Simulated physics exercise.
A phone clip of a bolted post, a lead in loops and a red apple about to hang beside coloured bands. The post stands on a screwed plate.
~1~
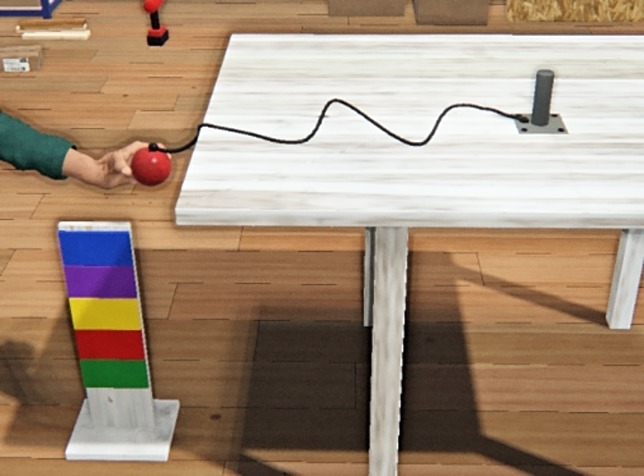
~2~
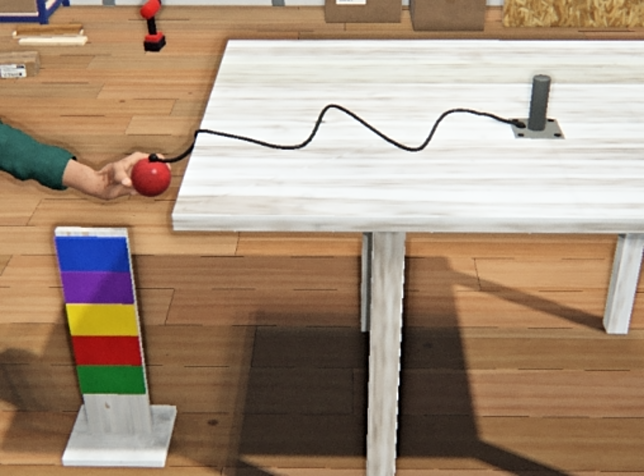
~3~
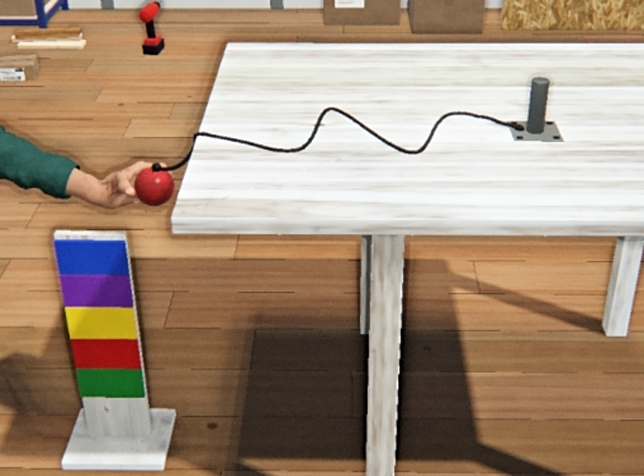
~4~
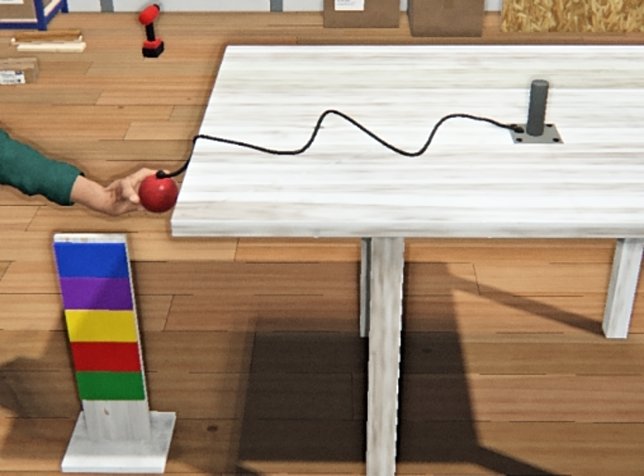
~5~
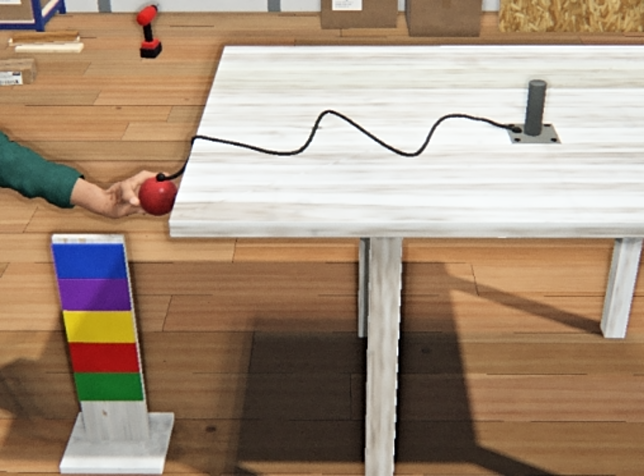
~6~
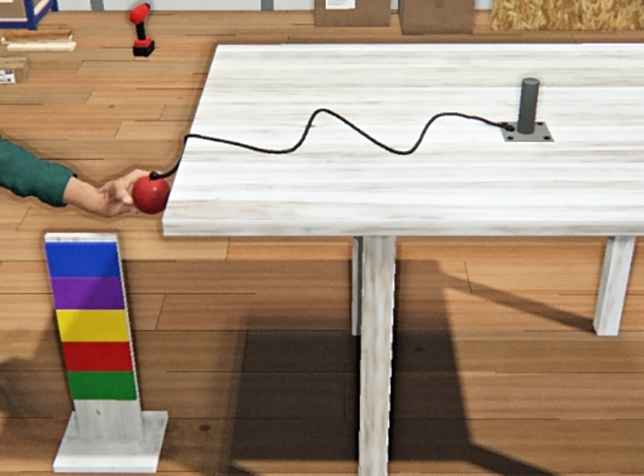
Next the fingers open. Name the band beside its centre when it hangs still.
Its centre hangs level with the green band.
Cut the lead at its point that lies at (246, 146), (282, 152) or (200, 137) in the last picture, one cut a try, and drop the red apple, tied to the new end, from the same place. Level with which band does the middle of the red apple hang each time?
Try by try: Purple; blue; yellow.
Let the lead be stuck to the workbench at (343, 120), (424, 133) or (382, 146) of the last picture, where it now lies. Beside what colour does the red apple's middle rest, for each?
It would be purple; red; yellow.
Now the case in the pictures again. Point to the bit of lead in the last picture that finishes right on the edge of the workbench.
The one at (322, 110).
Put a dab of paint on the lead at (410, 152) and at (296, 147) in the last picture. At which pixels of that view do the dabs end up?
They go to (330, 134) and to (195, 226).
Soon after, apple near (216, 385); level with green.
After that, apple near (205, 385); level with green.
In the end, apple near (214, 385); level with green. Its middle rests at the green band.
